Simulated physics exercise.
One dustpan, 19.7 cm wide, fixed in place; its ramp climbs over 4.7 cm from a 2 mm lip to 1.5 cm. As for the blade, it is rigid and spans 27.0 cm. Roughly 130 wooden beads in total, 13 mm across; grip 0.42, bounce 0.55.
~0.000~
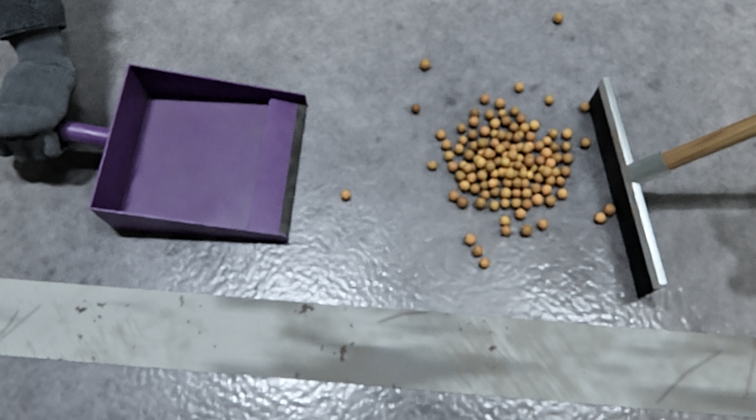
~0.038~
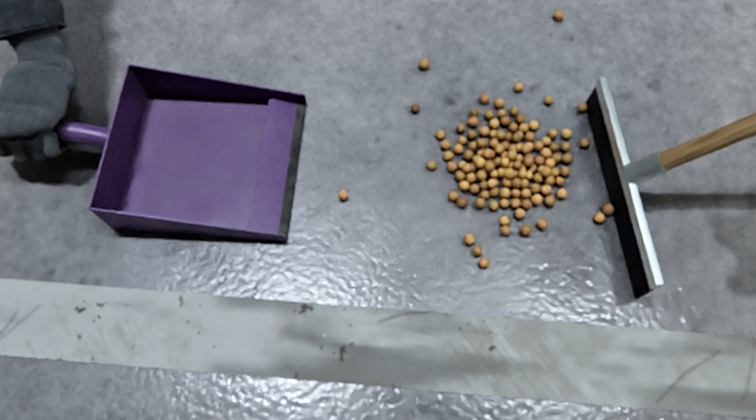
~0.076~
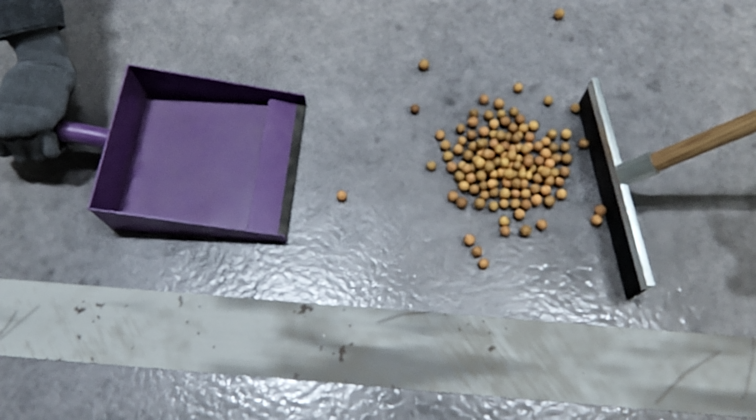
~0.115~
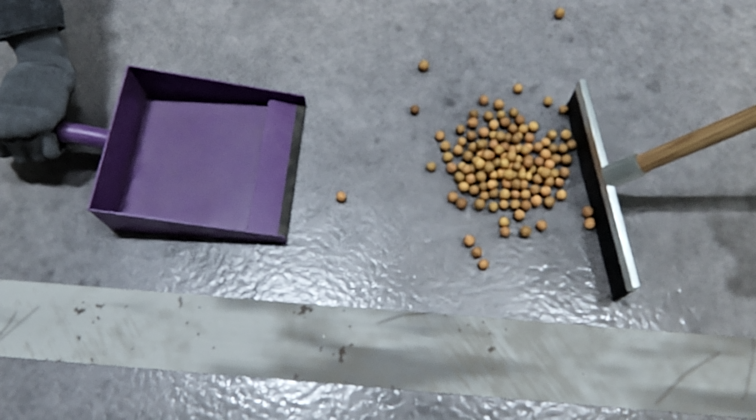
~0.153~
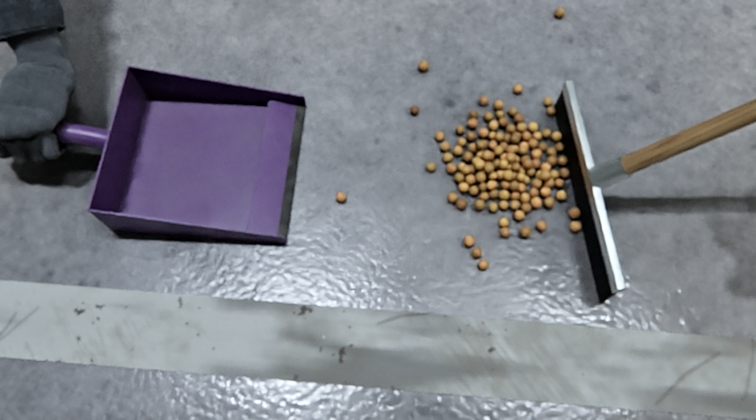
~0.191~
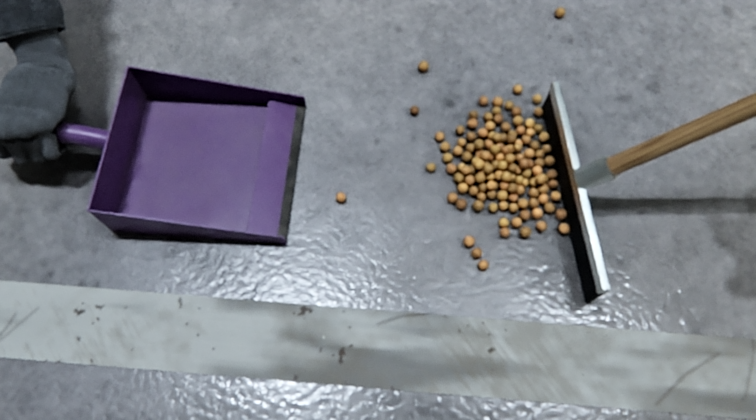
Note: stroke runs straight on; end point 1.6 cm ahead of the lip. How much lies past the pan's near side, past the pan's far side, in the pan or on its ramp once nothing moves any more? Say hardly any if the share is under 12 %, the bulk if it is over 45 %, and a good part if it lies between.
My prediction: Near side: A sizeable portion; far side: A sizeable portion; pan: A sizeable portion.
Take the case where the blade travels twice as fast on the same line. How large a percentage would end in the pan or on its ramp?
About 30 %.
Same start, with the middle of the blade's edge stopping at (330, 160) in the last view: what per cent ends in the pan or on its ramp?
About 20 per cent.
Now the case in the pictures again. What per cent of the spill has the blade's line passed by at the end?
Estimate: Around 20 %.
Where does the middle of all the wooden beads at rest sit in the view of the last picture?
Somewhere around (298, 181) in the final frame.
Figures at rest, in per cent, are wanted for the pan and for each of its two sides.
Near side 15; far side 20; pan 25.
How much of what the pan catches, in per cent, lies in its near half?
Some 60 per cent.
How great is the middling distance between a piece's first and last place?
Around 28 centimetres.
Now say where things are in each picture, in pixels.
Blade from (658, 284) to (604, 84), moved 0.0 cm, 0 of the pieces shifted so far; middle of the pieces at (511, 165); pan at (200, 163), in the first frame.
Blade from (655, 284) to (600, 85), moved 0.3 cm, 1 of the pieces shifted so far; middle of the pieces at (510, 165), in the second frame.
Blade from (646, 285) to (593, 85), moved 1.3 cm, 4 of the pieces shifted so far; middle of the pieces at (510, 165), in the third frame.
Blade from (632, 287) to (580, 87), moved 2.9 cm, 6 of the pieces shifted so far; middle of the pieces at (510, 166), in the fourth frame.
Blade from (617, 288) to (567, 88), moved 4.5 cm, 25 of the pieces shifted so far; middle of the pieces at (505, 158), in the fifth frame.
Blade from (602, 289) to (554, 89), moved 6.2 cm, 67 of the pieces shifted so far; middle of the pieces at (496, 165); pan at (198, 165). Its pace works out near 0.44 m/s, heading 8 degrees towards the viewer's side, in the sixth frame.
Then, at 0.53 s, middle of the blade 20 cm from the lip; 0 % over the lip, far side 15 %, near side 5 %.
Then, at 0.76 s, middle of the blade 10 cm from the lip; 0 % over the lip, far side 20 %, near side 15 %.
After 1.09 s, middle of the blade 4 cm from the lip; 30 % over the lip, far side 20 %, near side 15 %.
By 1.6 s all is still; near side 15 %, far side 20 %, pan 25 %, in front of the lip or behind the blade 35 %.
